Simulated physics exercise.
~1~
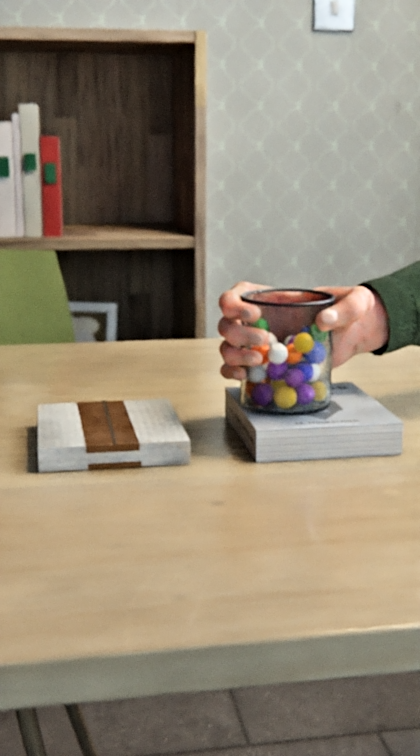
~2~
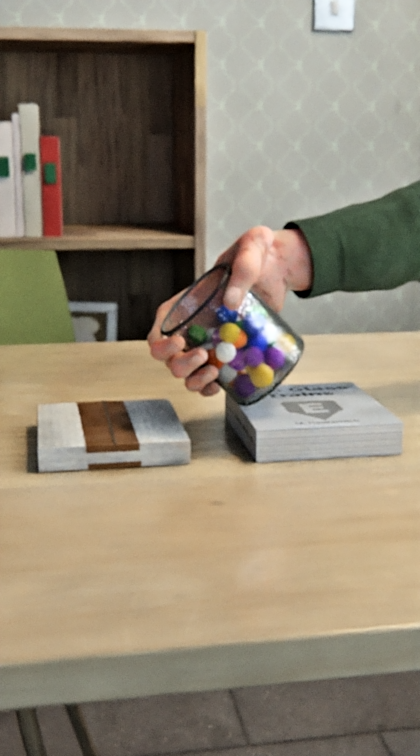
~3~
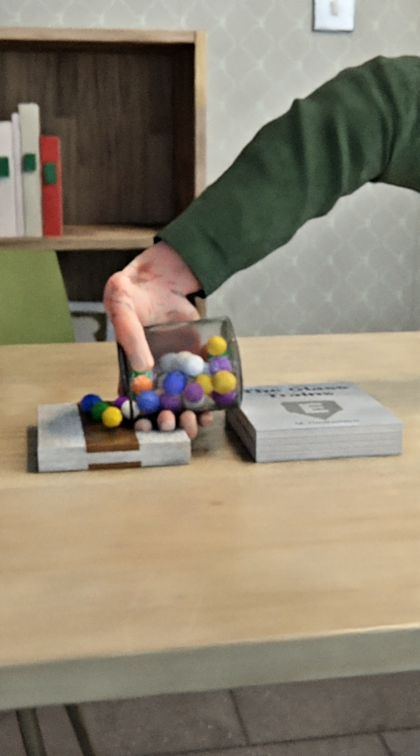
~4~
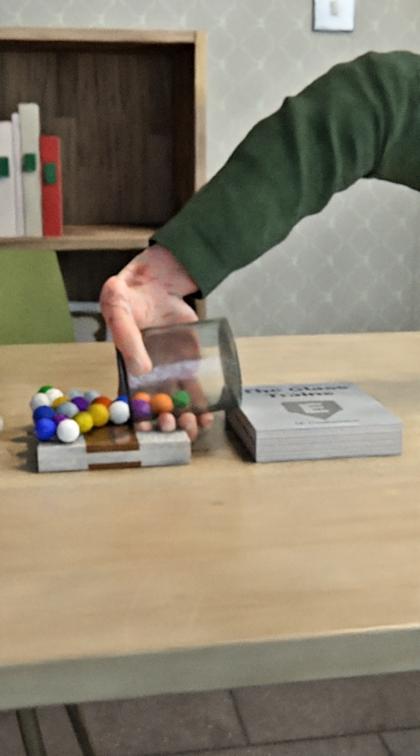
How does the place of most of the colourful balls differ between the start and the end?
At the start the balls are all inside the upright glass above the box on the right. By the end most of them lie in a heap on top of the banded box on the left.
